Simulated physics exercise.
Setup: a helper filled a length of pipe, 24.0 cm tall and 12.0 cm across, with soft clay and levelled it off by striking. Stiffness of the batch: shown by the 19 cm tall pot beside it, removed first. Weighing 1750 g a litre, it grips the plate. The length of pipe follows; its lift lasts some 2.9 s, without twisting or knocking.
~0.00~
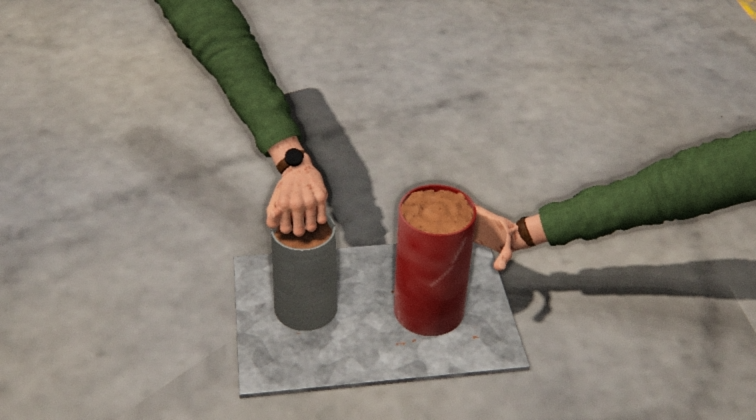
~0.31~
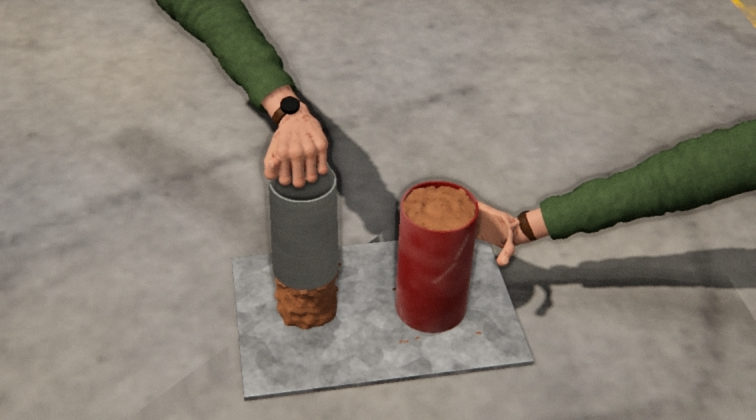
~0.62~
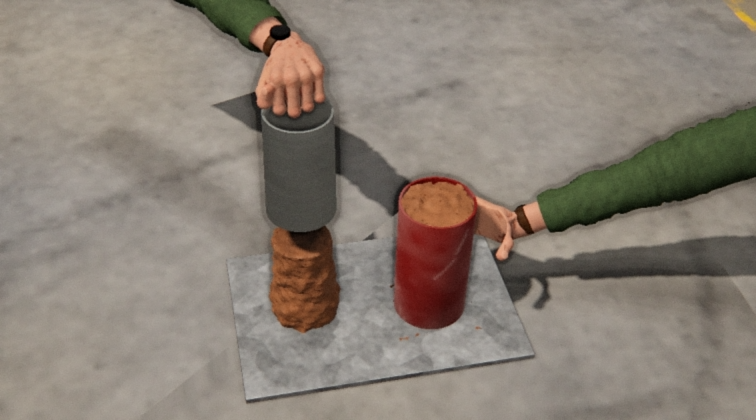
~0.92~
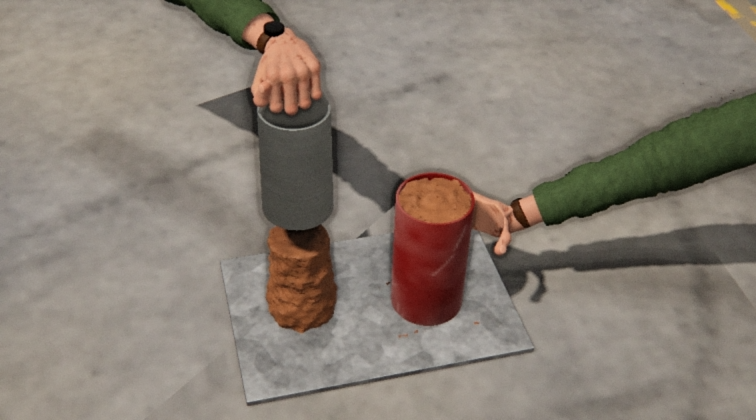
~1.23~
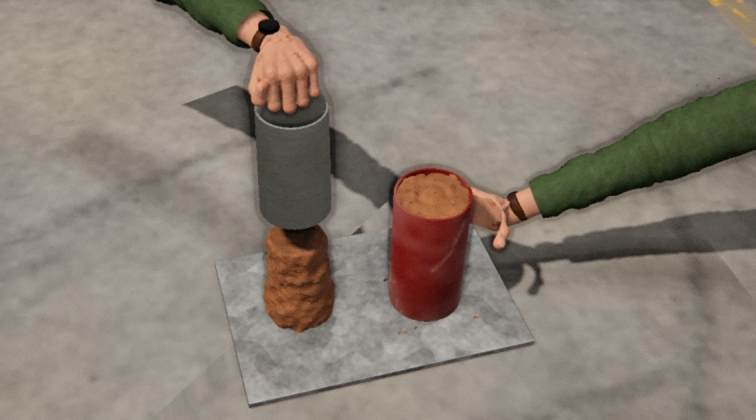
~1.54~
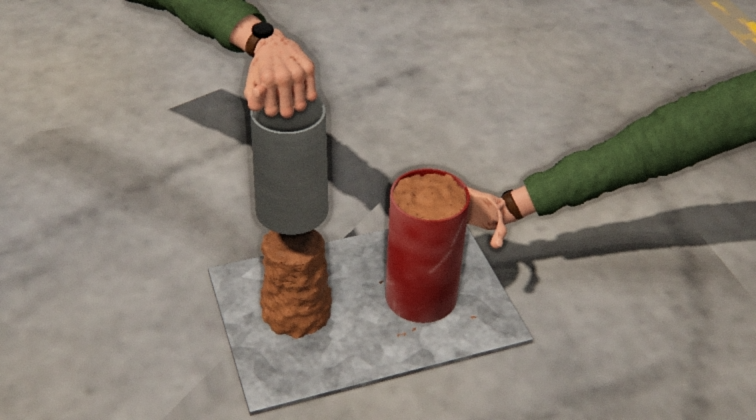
A person's two green-sleeved arms, a dark watch on the left wrist, reach over a gray metal sheet on a stained concrete floor, seen from above at an angle. A gray cylinder stands at left and a red one filled with brown clay at right, a hand beside it. The left hand raises the gray cylinder straight up, uncovering a rough brown clay column, then holds it above while the view drifts slightly.
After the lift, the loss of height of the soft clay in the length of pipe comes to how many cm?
Estimate: Close to 6 cm.
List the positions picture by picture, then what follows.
The first frame shows middle of the pot's mouth at (303, 229), still down; middle of the length of pipe's top at (438, 211), not yet moved.
The second frame shows middle of the pot's mouth at (303, 181), raised 10 cm; middle of the length of pipe's top at (440, 207), not yet moved.
The third frame shows middle of the pot's mouth at (298, 113), raised 24 cm; the heap from the pot 17 cm high and 12 cm wide, top at (302, 238); middle of the length of pipe's top at (438, 203), not yet moved.
The fourth frame shows middle of the pot's mouth at (294, 110), raised 24 cm; the heap from the pot 17 cm high and 12 cm wide, top at (299, 238); middle of the length of pipe's top at (435, 199), not yet moved.
The fifth frame shows middle of the pot's mouth at (292, 108), raised 24 cm; the heap from the pot 17 cm high and 12 cm wide, top at (297, 238); middle of the length of pipe's top at (433, 195), not yet moved.
The sixth frame shows middle of the pot's mouth at (288, 112), raised 24 cm; the heap from the pot 17 cm high and 12 cm wide, top at (294, 242); middle of the length of pipe's top at (430, 196), not yet moved.
By 2.3 s, the length of pipe is up 6.1 cm; the soft clay has come down 0.0 cm to 24 cm and is 12 cm wide.
By 3.0 s, the length of pipe is up 15 cm; the soft clay has come down 1.5 cm to 23 cm and is 13 cm wide.
By 3.7 s, the length of pipe is up 24 cm; the soft clay has come down 5.0 cm to 19 cm and is 17 cm wide.
By 4.6 s, the length of pipe is clear; the soft clay has come down 5.5 cm to 19 cm and is 17 cm wide.
By 5.1 s, at rest, the length of pipe is clear; the soft clay has come down 5.5 cm to 18 cm and is 17 cm wide.
